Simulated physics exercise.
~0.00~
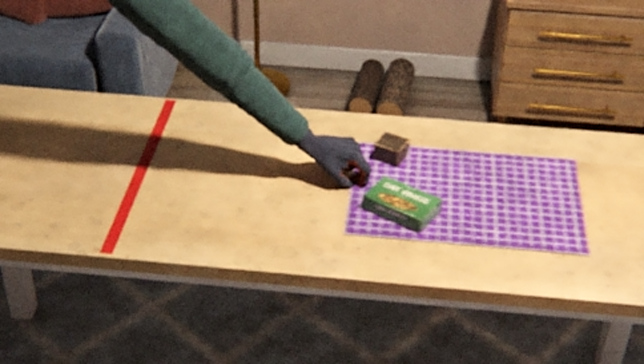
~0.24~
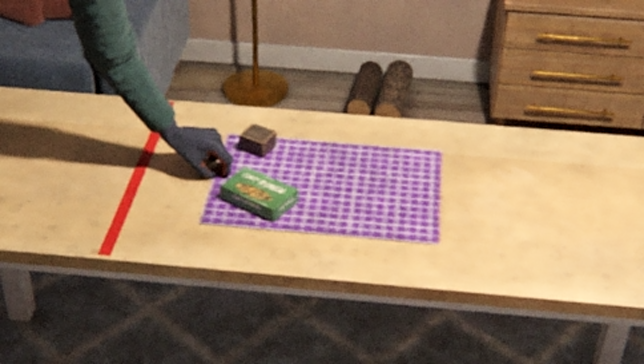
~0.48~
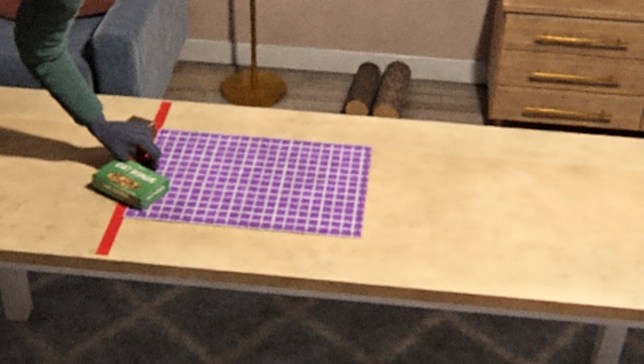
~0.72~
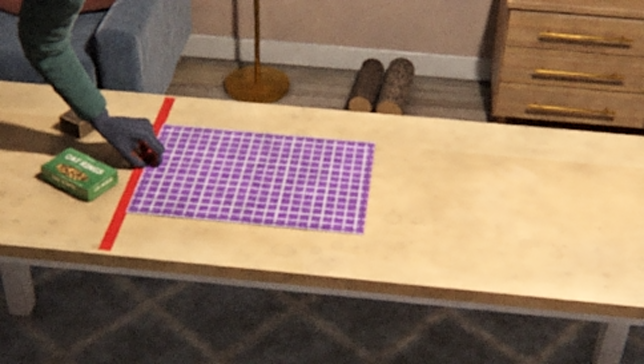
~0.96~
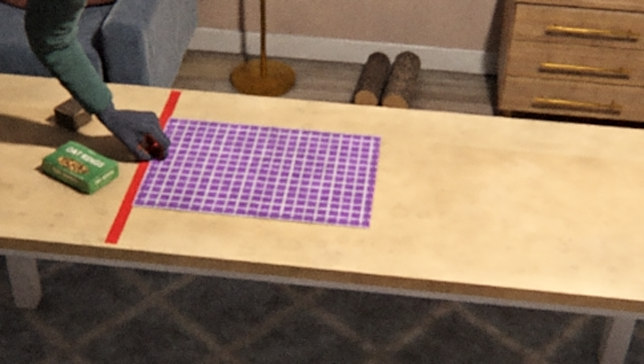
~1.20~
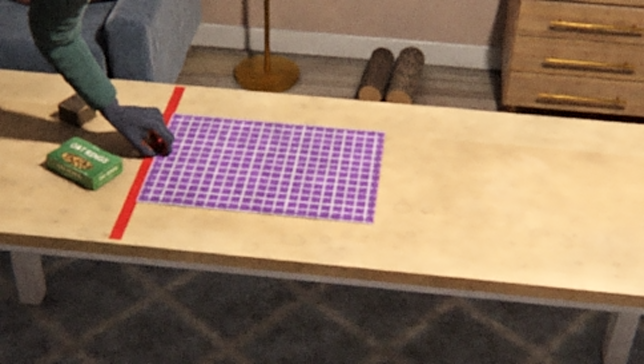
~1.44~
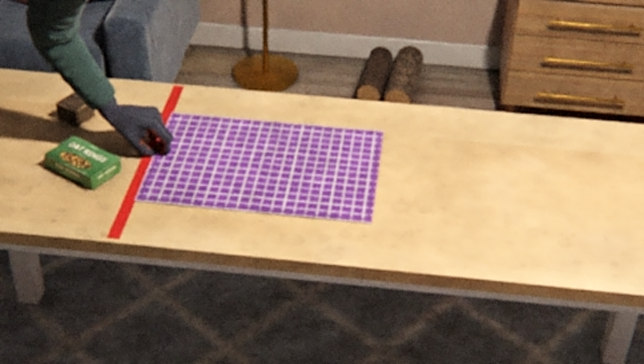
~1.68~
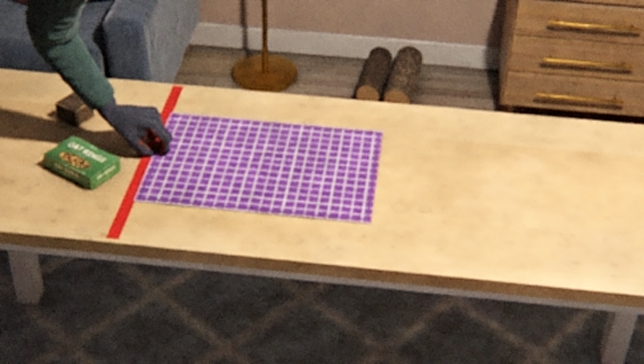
On a wooden table in a living room, a gloved-looking hand dragged a purple checked cloth carrying a green packet and a small dark block leftward to a red tape strip, where the cloth stopped and both items slid off beyond it.
